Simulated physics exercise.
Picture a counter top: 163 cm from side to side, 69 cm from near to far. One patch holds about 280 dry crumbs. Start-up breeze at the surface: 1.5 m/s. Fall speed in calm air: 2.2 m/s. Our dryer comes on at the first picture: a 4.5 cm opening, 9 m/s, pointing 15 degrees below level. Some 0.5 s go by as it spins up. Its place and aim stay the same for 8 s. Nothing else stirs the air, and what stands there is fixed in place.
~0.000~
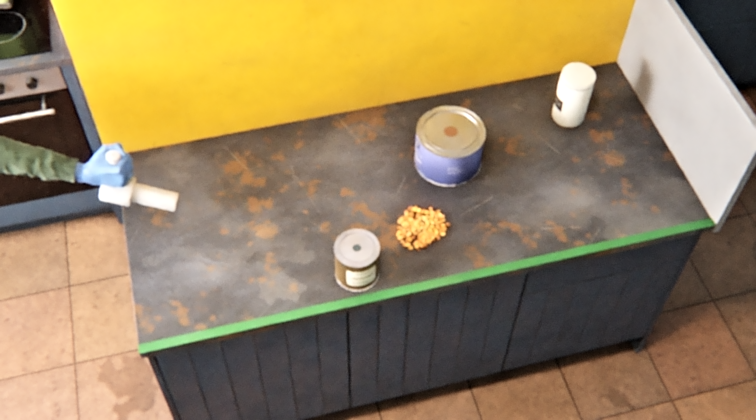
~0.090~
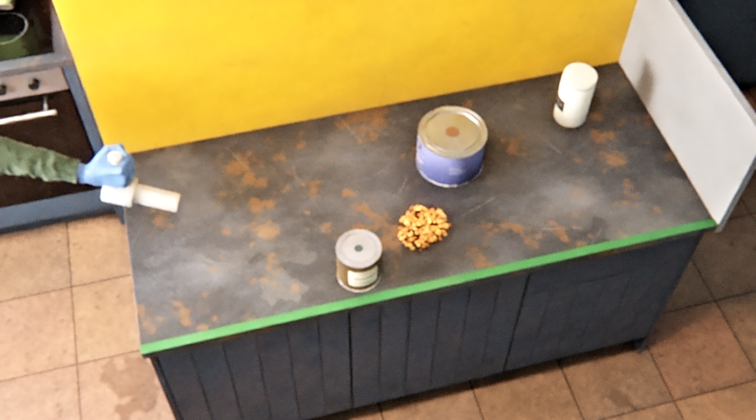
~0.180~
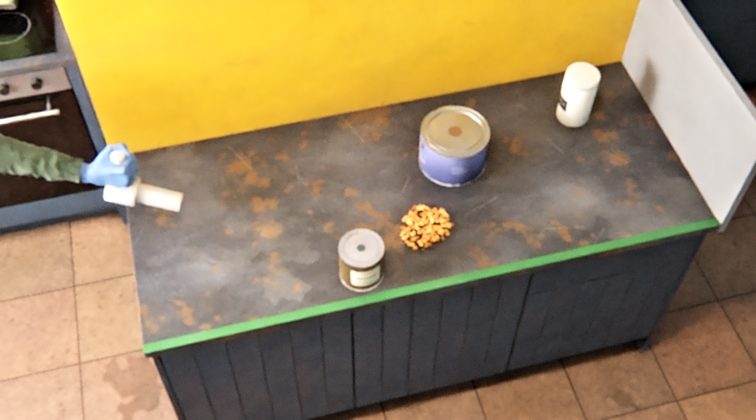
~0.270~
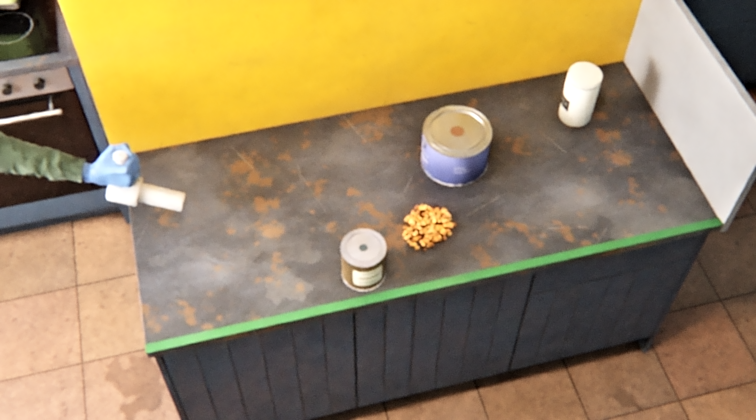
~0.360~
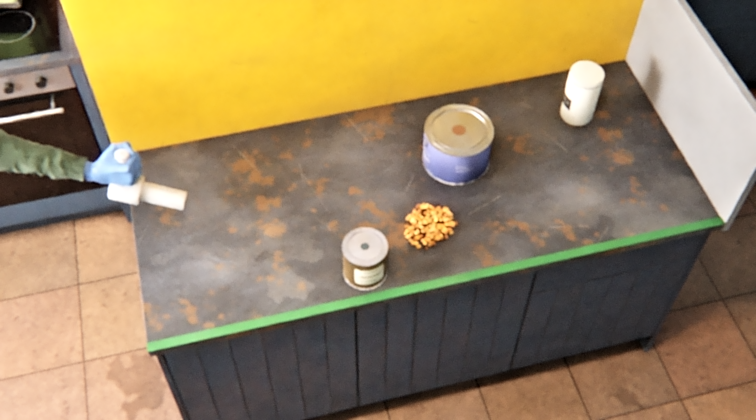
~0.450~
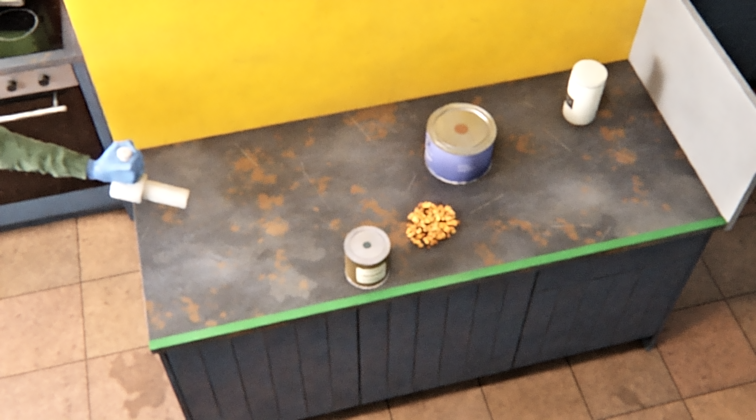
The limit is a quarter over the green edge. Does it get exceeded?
Loss there overshoots a quarter.
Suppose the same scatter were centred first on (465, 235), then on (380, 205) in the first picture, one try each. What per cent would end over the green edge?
In turn: 90 per cent, 25 per cent.
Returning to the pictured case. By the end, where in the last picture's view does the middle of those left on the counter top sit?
Look near pixel (674, 198) of the last view.
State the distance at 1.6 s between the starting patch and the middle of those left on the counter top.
About 70 cm.
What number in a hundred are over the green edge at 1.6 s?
I'd say near 80 per cent by then.
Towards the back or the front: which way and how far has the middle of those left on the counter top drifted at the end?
It has shifted to the near edge, by around 10 cm.
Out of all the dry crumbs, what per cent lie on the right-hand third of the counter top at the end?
20 %.
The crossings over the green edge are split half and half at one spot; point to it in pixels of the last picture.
Close to pixel (637, 243).
After 1.6 s, 22 % are on the move or not yet settled, 80 % are over the green edge; the middle of those still in play is near (666, 198).
After 2.6 s, 20 % are on the move or not yet settled, 80 % are over the green edge; the middle of those still in play is near (672, 196).
After 4.4 s, 19 % are on the move or not yet settled, 80 % are over the green edge; the middle of those still in play is near (674, 198).
After 8.0 s, at the end, 81 % are over the green edge; the middle of those still in play is near (674, 198).
